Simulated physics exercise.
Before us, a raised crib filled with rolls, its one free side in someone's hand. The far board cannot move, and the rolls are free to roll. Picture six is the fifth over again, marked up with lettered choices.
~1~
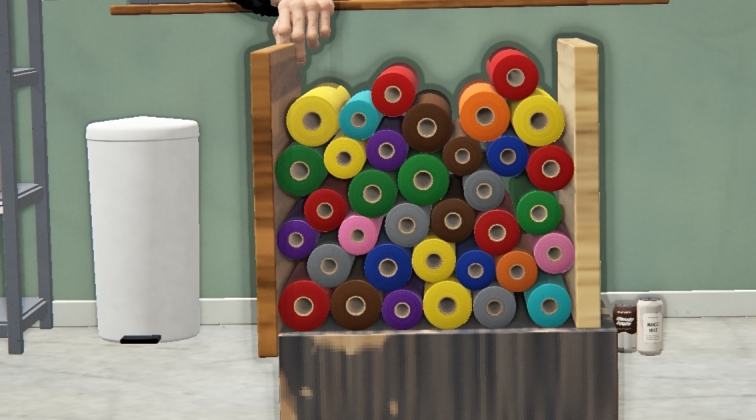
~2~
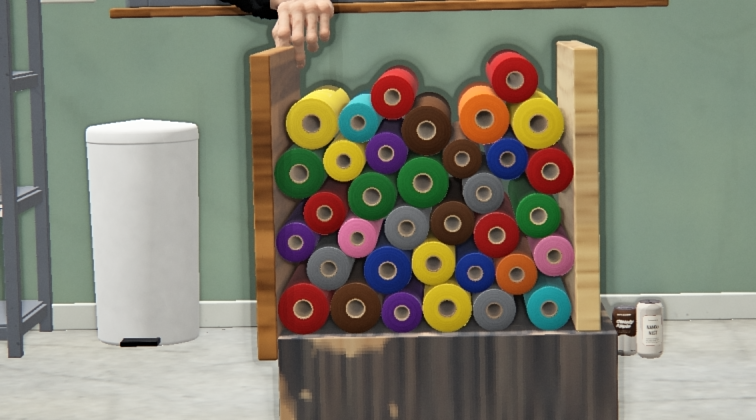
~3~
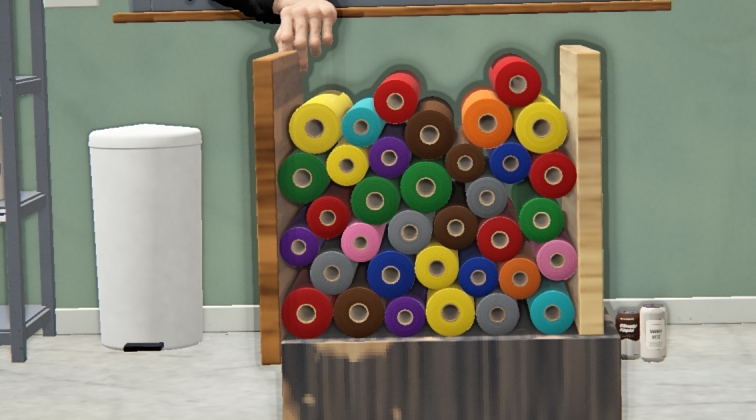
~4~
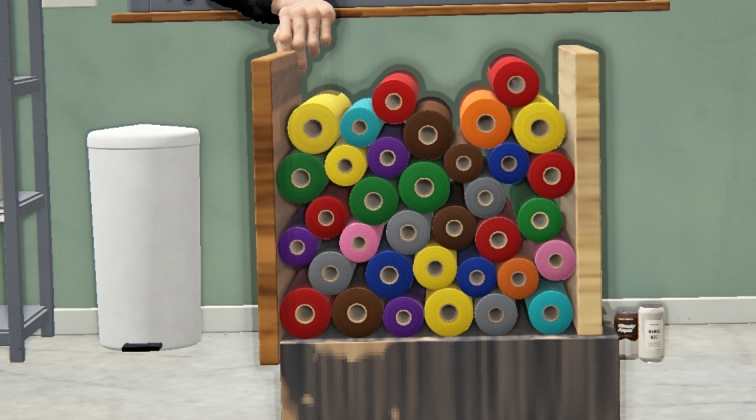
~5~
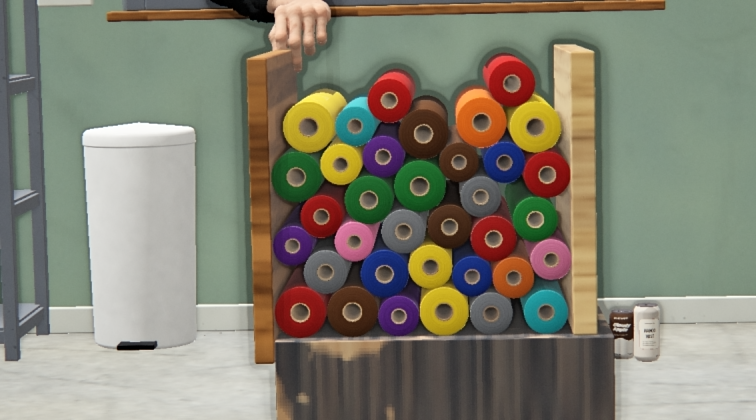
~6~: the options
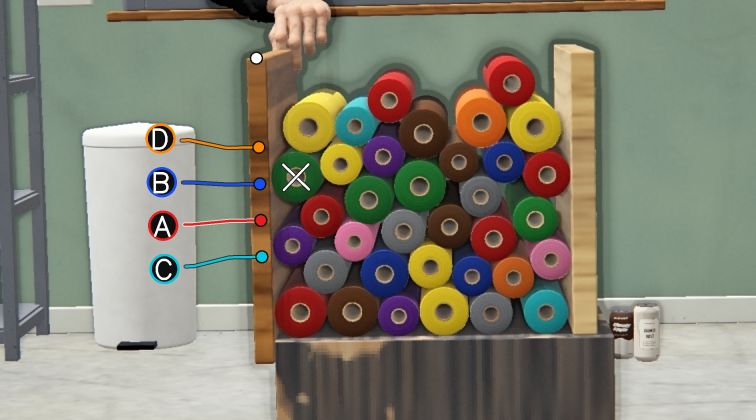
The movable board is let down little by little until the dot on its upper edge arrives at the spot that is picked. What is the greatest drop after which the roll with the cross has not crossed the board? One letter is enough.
Slide it to A.
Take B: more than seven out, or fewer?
It loses fewer than seven.
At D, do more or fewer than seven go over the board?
It loses fewer than seven.
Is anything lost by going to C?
Yes, at C.
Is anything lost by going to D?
At D: No.
On the marked copy, A at (261, 220); B at (260, 184); C at (262, 257); D at (259, 147); the cross at (296, 177); the white dot at (257, 58).
With A. Early on, top of the board (269, 131).
Further on, top of the board (271, 214).
At the end, top of the board (272, 219), none out over the board, the crossed one still inside.
As for the rest, B keeps the crossed one inside; C lets the crossed one out; D keeps the crossed one inside.
